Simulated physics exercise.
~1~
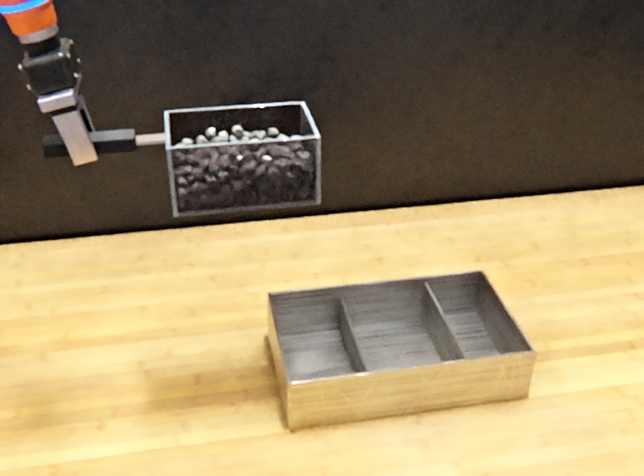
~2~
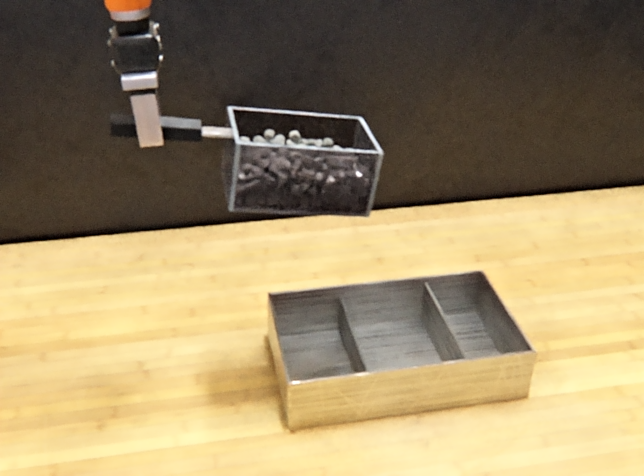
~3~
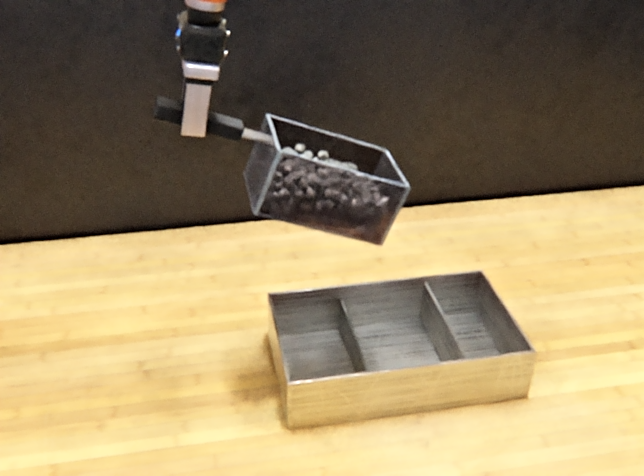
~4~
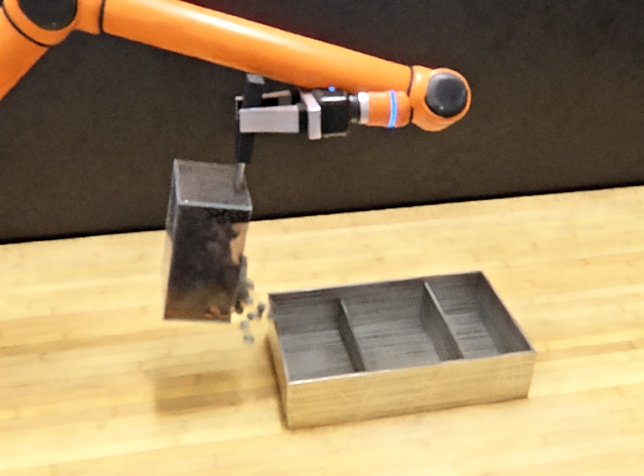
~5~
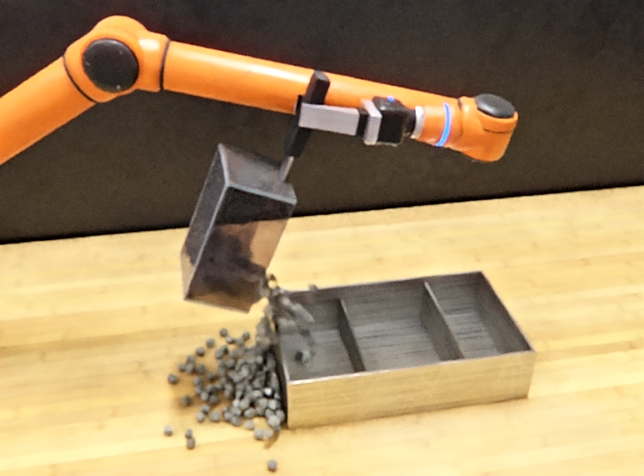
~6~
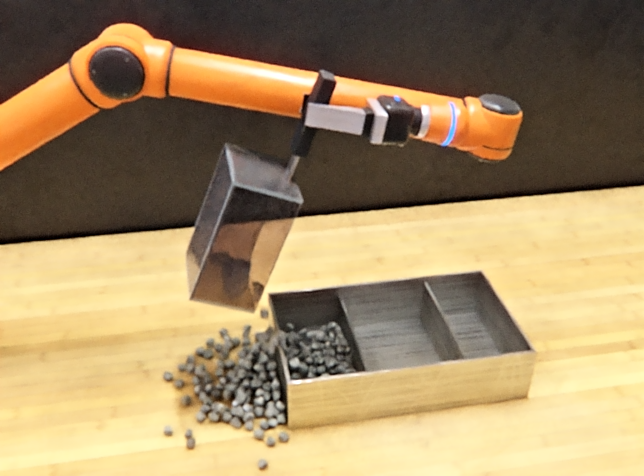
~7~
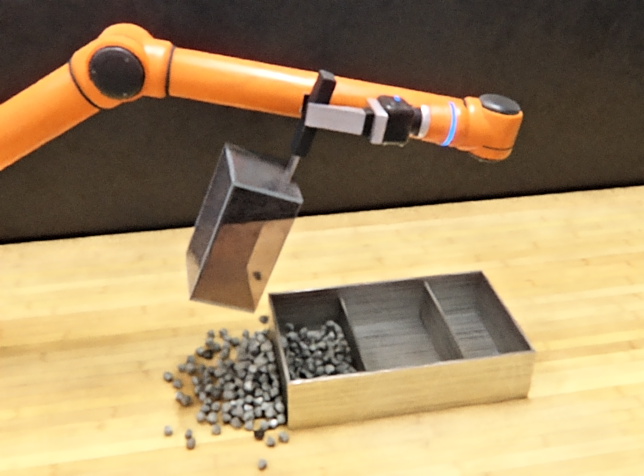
On a light wooden table against a dark backdrop, an open tray with three compartments sits still while an orange robot arm holds a clear box of dark pebbles above it. The arm carries the box to the right and begins tipping it forward. The box then swings steeply over near the tray's left end, and the first pebbles spill out. Tilted further, it pours a stream across the tray's left rim, with many landing on the table. The box empties and stays tipped, leaving a loose pile beside the tray and a smaller heap in its left compartment.
